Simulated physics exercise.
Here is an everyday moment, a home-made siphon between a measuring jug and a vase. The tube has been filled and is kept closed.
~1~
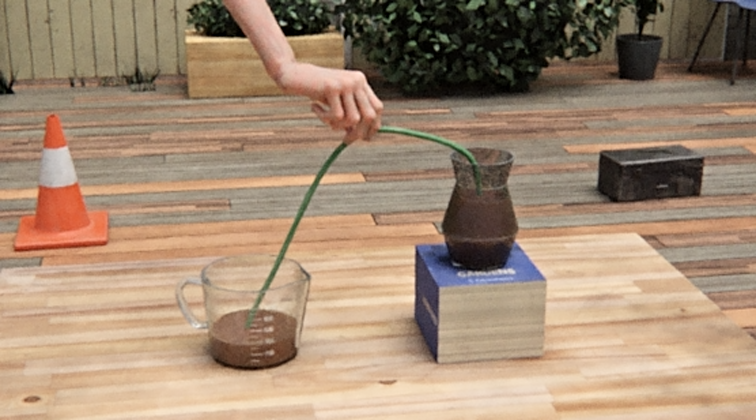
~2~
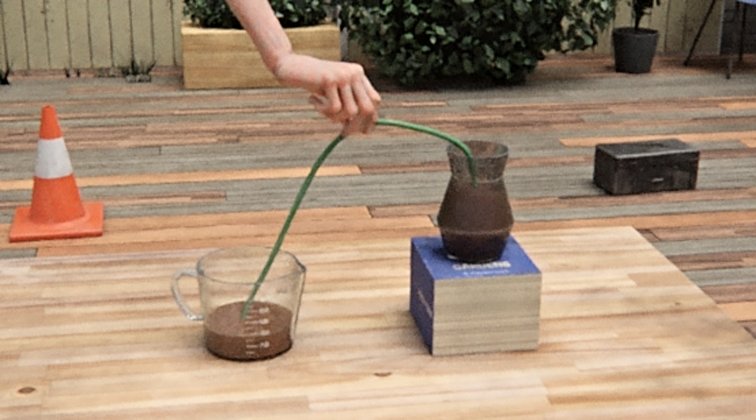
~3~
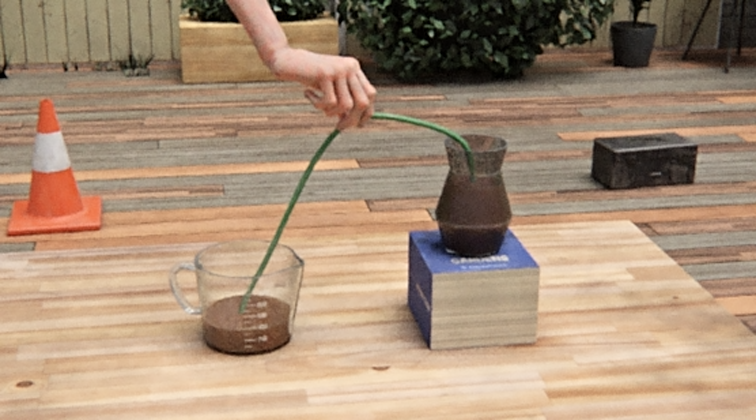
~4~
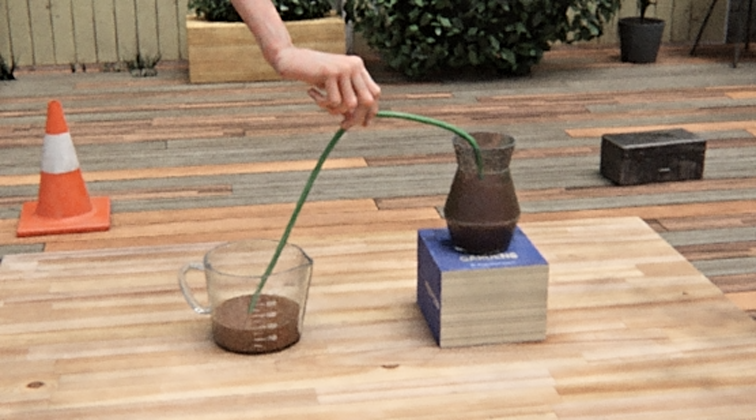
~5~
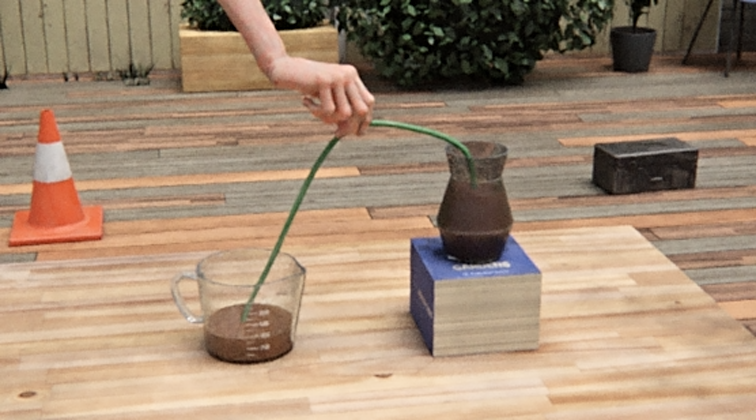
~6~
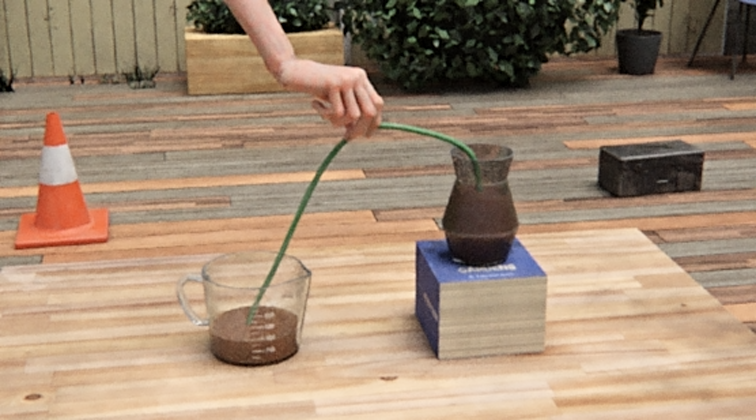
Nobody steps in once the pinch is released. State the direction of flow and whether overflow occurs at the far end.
Answer. Cocoa goes: Towards the left; receiving: No overflow occurs.
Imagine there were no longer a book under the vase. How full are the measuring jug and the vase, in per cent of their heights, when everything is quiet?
They settle near 45 per cent and 35 per cent of their heights, in that order.
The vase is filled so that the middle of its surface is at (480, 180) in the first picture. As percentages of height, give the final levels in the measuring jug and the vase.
About 75 and 10 per cent.
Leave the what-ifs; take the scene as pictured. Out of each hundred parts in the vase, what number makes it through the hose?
Estimate: Close to 90 %.
A moment on, the measuring jug is about half full; the vase is about a third full.
Further on, the measuring jug is about two thirds full; the vase is about a quarter full.
When it is over, the measuring jug is about two thirds full; the vase is nearly empty.
